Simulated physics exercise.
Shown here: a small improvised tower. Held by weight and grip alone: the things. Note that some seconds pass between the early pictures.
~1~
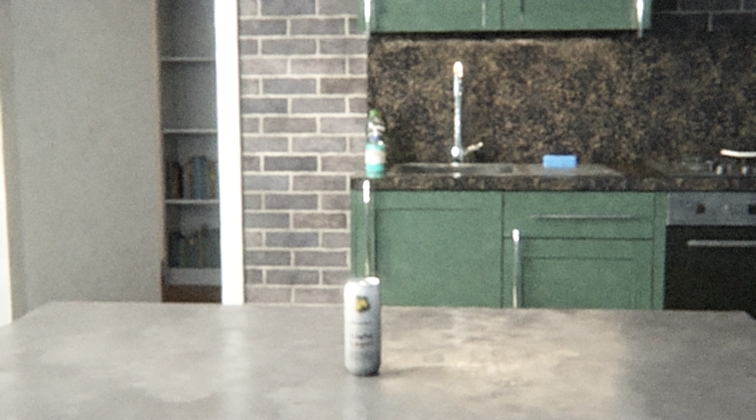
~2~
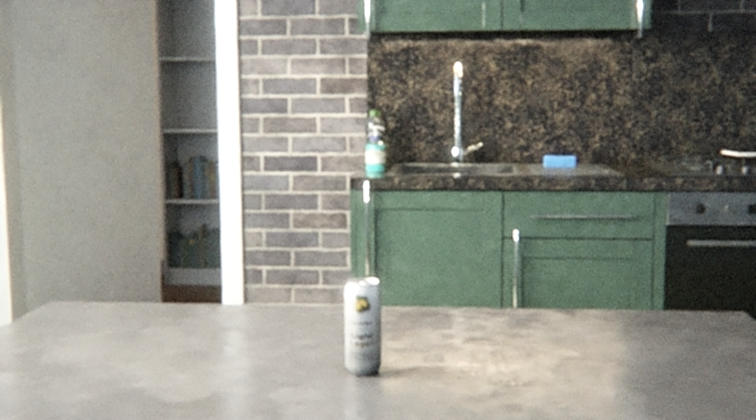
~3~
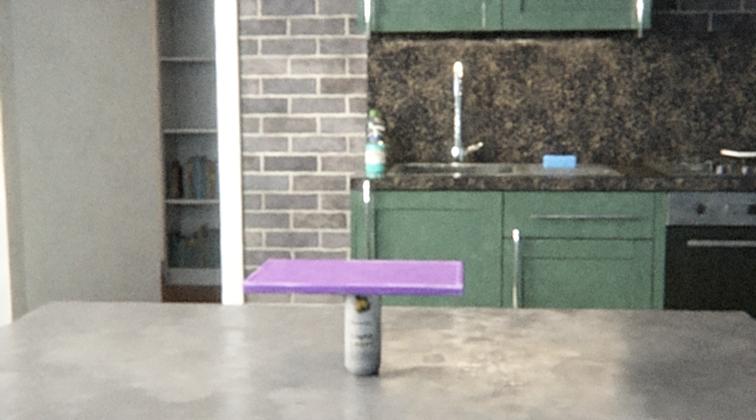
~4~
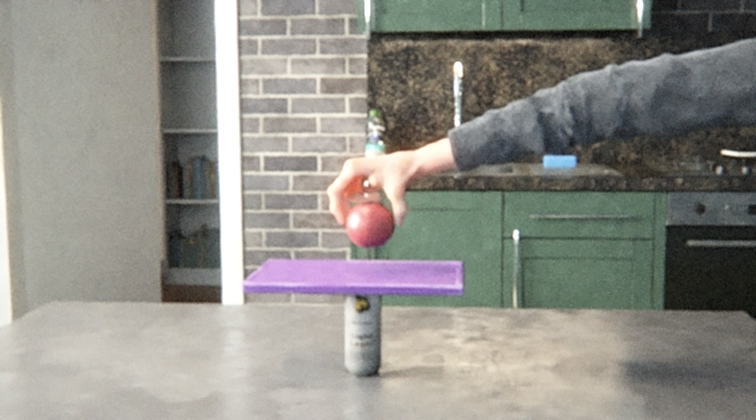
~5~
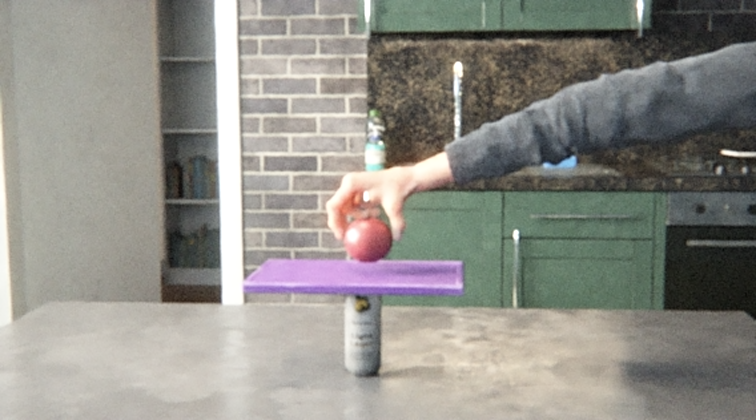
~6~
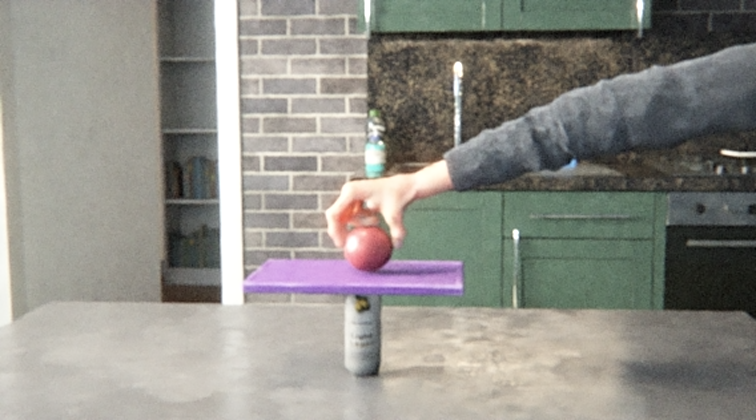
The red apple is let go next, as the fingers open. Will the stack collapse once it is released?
No, it stays standing.
Then, 0.20 s after the last picture, nothing has stirred.
Then, 0.50 s after the last picture, red apple resting near (369, 249).
At rest, all 3 in place. Seen from the same camera at the end, red apple near (369, 249). The stack holds.
